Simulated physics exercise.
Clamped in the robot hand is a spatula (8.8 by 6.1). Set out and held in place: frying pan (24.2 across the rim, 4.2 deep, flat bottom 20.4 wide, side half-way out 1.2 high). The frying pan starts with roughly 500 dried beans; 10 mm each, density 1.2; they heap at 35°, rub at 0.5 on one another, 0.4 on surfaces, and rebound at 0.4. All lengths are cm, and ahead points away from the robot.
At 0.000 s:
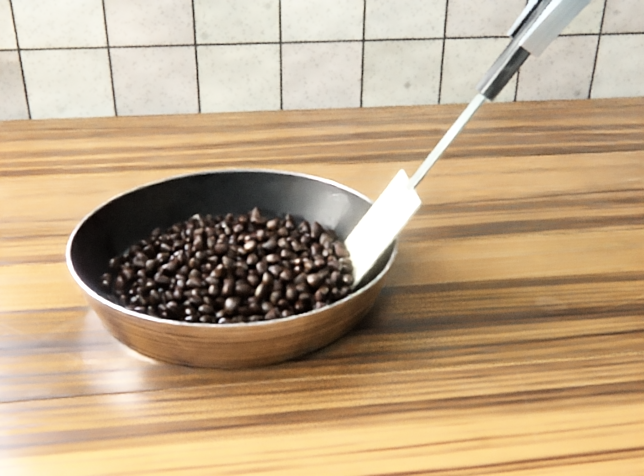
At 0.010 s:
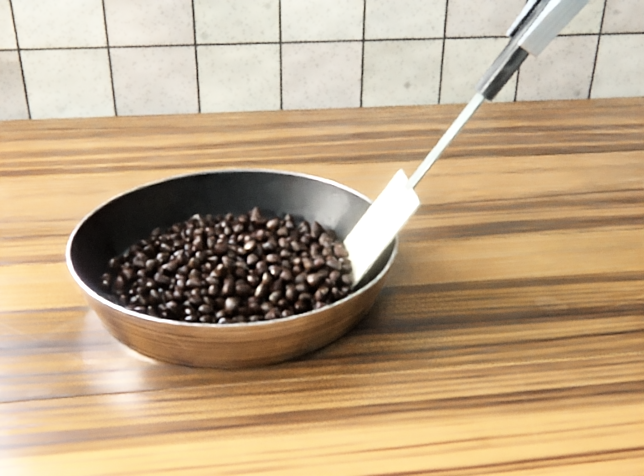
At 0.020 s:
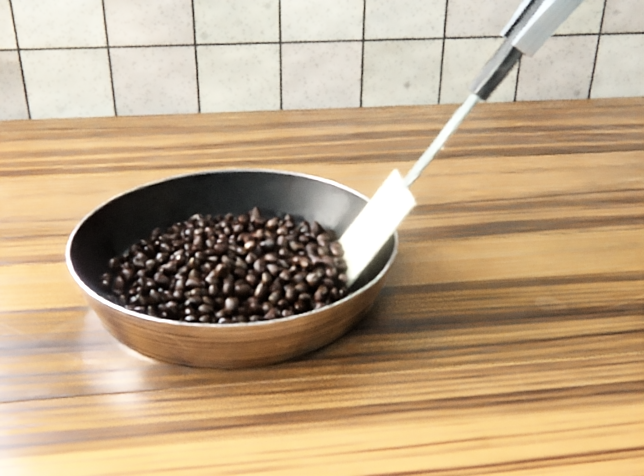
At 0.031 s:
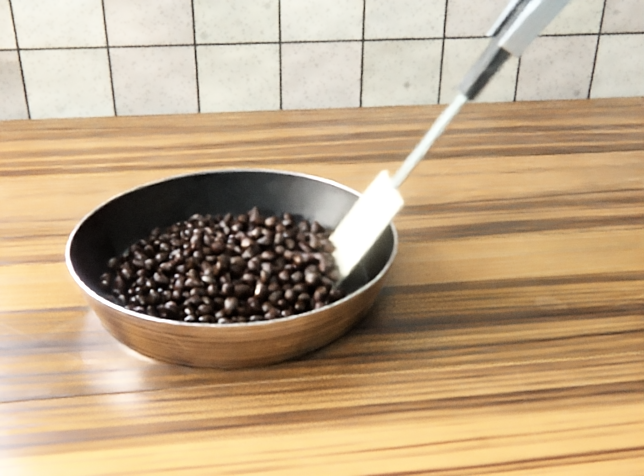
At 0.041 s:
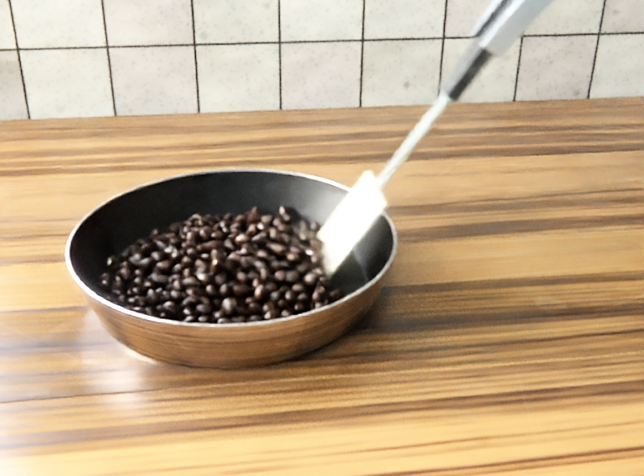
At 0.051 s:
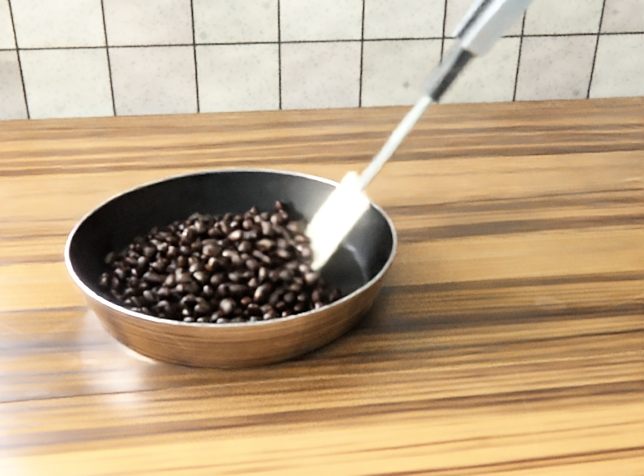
White spatula sliding leftward through a heap of dark dried beans in a frying pan, pushing them away from the right side.
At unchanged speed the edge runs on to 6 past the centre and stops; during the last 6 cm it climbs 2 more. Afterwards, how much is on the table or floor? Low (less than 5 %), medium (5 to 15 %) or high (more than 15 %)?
On the table or floor the share is medium, 5 to 15 %.
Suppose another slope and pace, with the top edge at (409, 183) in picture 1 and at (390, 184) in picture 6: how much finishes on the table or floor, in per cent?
About 0 per cent.
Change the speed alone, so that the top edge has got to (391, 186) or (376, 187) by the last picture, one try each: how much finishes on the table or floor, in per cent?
Some 0 and 0 per cent.
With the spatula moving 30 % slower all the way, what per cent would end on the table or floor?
In that case some 5 per cent.
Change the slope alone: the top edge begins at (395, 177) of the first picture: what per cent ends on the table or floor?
Some 10 per cent.
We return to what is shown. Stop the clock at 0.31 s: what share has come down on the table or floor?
About 8 per cent.
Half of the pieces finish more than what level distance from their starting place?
Some 4 cm.
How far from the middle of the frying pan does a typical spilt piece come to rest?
Roughly 26 cm.
After 0.08 s, sloping 55°, highest piece 5 above the table; 504 in the frying pan.
After 0.10 s, sloping 55°, highest piece 6 above the table; 504 in the frying pan.
After 0.31 s, sloping 55°, highest piece 5 above the table; 464 in the frying pan, 39 on the table or floor, 1 on the blade or in flight.
After 1.36 s, sloping 55°, highest piece 4 above the table; 464 in the frying pan, 40 on the table or floor.
In the end, 464 in the frying pan, 40 on the table or floor. That is 8 % on the table or floor.
